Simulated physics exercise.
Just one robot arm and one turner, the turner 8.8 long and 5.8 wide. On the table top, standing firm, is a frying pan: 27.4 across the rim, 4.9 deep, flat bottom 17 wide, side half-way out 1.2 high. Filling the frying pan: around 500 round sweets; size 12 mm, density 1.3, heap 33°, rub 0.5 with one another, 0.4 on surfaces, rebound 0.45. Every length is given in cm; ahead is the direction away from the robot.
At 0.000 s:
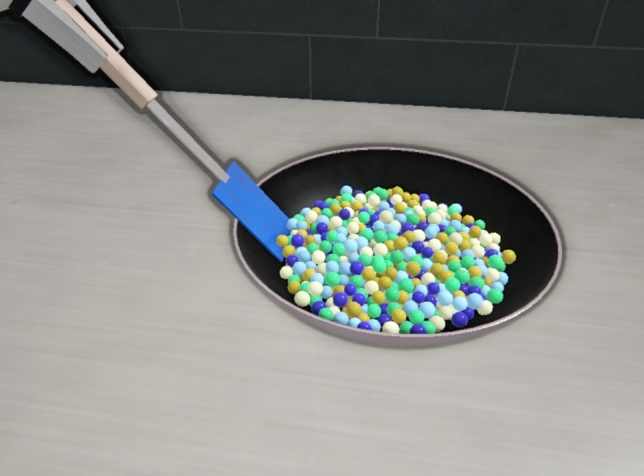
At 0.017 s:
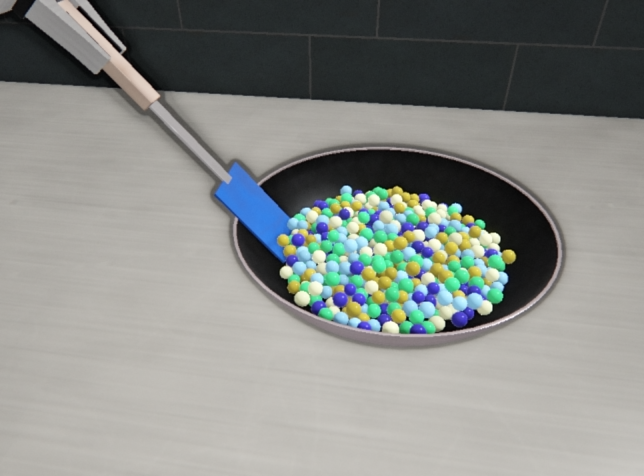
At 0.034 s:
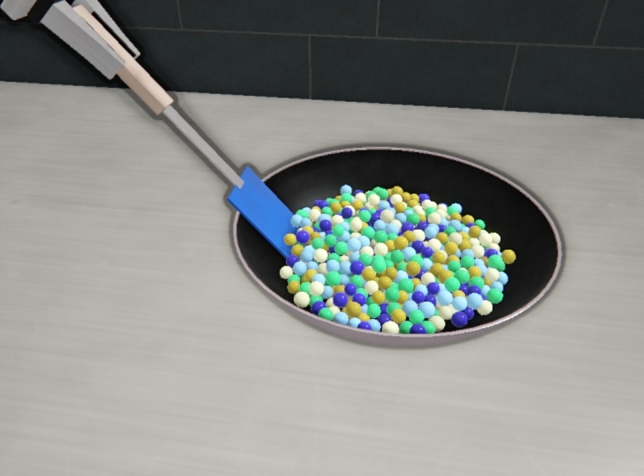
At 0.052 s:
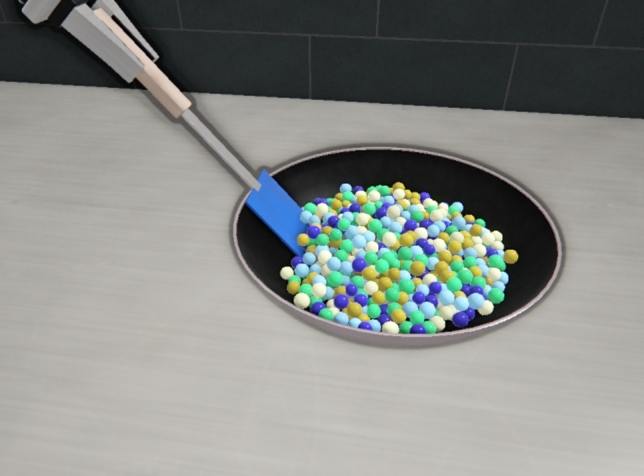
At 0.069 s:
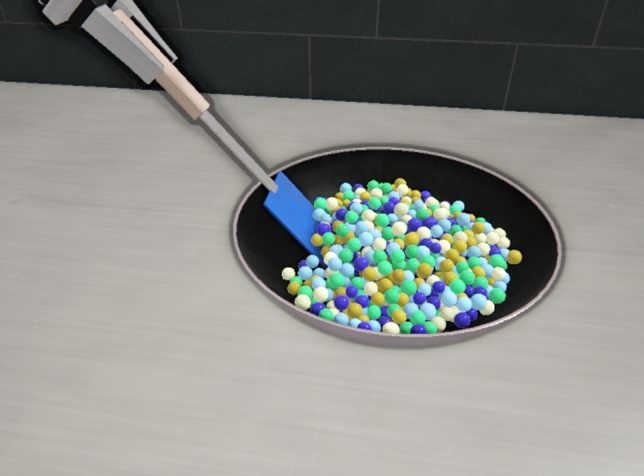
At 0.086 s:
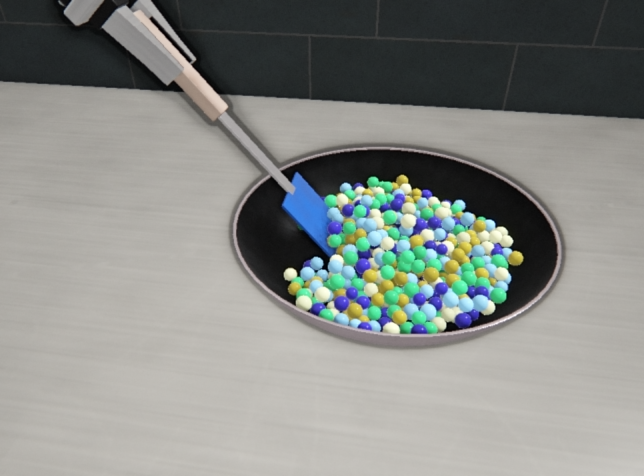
A pale grey countertop with dark tiles behind it is seen from above at an angle, in a view that stays still. A black frying pan with a light rim holds a heap of small round sweets in green, light blue, dark blue, cream and mustard, and a robot arm holds a blue turner at its left side. After barely moving at first, the arm slides the turner rightward, pushing the sweets on the left into the heap and baring dark pan behind it.
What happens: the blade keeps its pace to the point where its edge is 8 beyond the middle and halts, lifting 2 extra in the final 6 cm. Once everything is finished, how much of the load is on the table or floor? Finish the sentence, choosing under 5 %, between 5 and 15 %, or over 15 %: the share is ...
The share is between 5 and 15 %.
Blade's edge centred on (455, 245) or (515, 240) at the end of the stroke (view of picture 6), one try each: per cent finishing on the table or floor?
Respectively some 5 and 25 percent end on the table or floor.
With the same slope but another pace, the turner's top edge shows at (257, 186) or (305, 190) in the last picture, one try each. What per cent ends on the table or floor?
Estimates: About 0 %, about 15 %.
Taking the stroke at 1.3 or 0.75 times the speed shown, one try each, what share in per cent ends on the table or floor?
I'd expect close to 15 and then close to 5 percent.
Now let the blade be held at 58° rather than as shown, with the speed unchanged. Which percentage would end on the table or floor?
10 %.
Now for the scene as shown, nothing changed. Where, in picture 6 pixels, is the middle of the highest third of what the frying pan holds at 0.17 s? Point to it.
Near (446, 233).
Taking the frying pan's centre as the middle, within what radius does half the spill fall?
Some 26 cm.
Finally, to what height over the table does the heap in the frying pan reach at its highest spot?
5.5 cm.
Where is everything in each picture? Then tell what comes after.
In the first frame, the turner top edge at (223, 177), sloping 50°; upper third of the load around (389, 241), from x 280 to 510, top at y 190; 496 in the frying pan.
In the second frame, the turner top edge at (225, 178), sloping 50°; upper third of the load around (386, 241), from x 285 to 510, top at y 190.
In the third frame, the turner top edge at (238, 182), sloping 50°; upper third of the load around (381, 240), from x 285 to 510, top at y 190.
In the fourth frame, the turner top edge at (255, 185), sloping 50°; upper third of the load around (384, 237), from x 285 to 510, top at y 190.
In the fifth frame, the turner top edge at (272, 187), sloping 50°; upper third of the load around (388, 235), from x 290 to 515, top at y 185.
In the sixth frame, the turner top edge at (290, 188), sloping 50°; upper third of the load around (391, 234), from x 290 to 515, top at y 180; 496 in the frying pan.
After 0.13 s, sloping 50°, highest piece 8 above the table; 496 in the frying pan.
After 0.17 s, sloping 50°, highest piece 7 above the table; 496 in the frying pan.
After 0.39 s, sloping 50°, highest piece 6 above the table; 453 in the frying pan, 40 on the table or floor, 3 on the blade or in flight.
After 1.44 s, sloping 50°, highest piece 5 above the table; 451 in the frying pan, 45 on the table or floor.
In the end, 451 in the frying pan, 45 on the table or floor. That is 9 % on the table or floor.
